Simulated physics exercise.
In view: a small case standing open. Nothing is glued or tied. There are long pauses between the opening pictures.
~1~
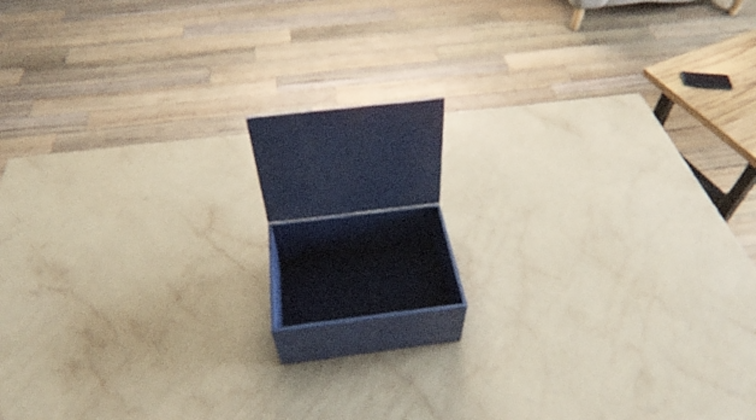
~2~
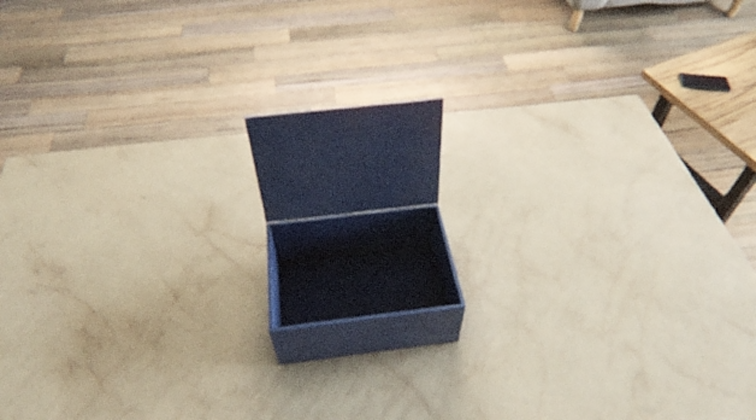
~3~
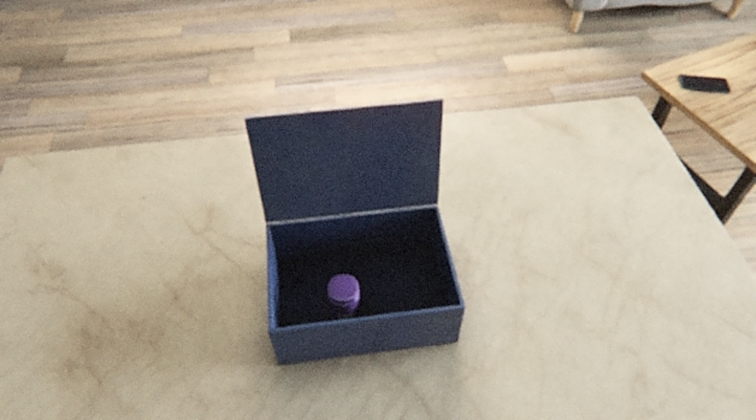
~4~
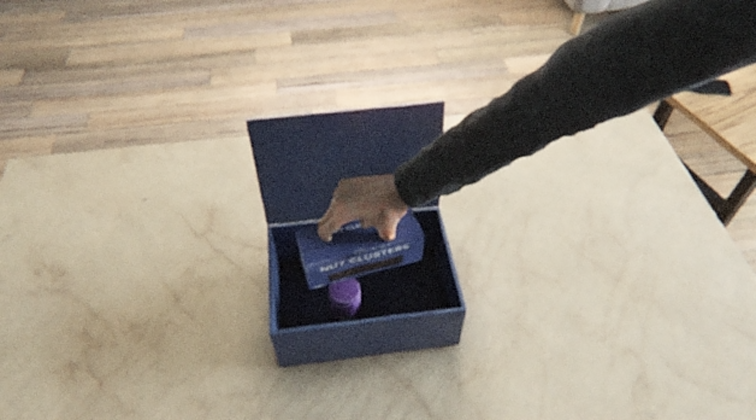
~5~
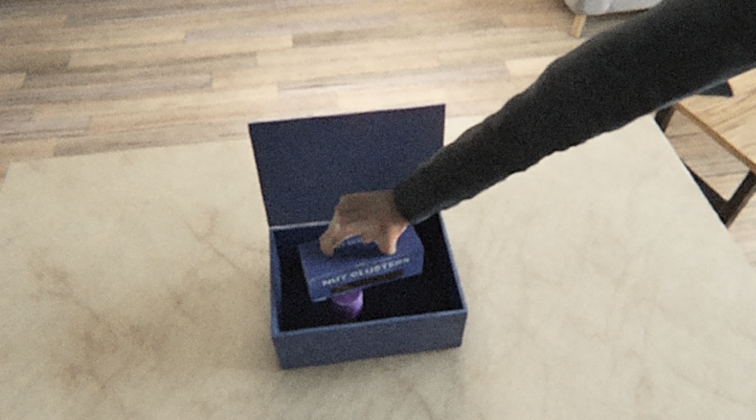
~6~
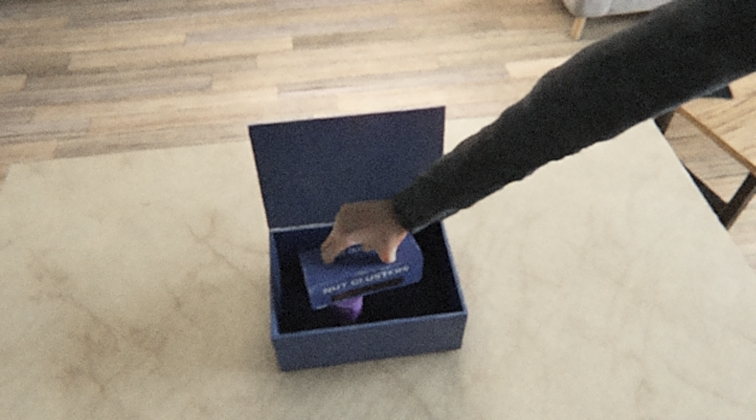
On a pale marbled tabletop, a small dark blue case stood open and empty, then a purple shaker appeared inside, and a dark-sleeved arm reached in from the right and lowered a blue carton into it.
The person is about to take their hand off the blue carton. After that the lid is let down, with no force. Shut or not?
As it turns out, it sits on the rim.
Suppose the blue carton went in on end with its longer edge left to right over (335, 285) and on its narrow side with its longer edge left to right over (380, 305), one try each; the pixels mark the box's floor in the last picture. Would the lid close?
In the first case it stays ajar; in the second case it shuts flat.
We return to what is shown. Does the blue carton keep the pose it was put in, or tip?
It tips.
Then, 0.70 s past the last view, blue carton on its side near (331, 277).
Then, 1.60 s past the last view, lid 59° above the rim; blue carton on its side near (334, 276).
Then, 1.90 s past the last view, lid 15° above the rim; blue carton on its side near (334, 276).
Finally, lid shut; down or leaning hard in the box, blue carton; purple shaker still in place. Final places as the last picture's camera would see them, blue carton near (334, 276).
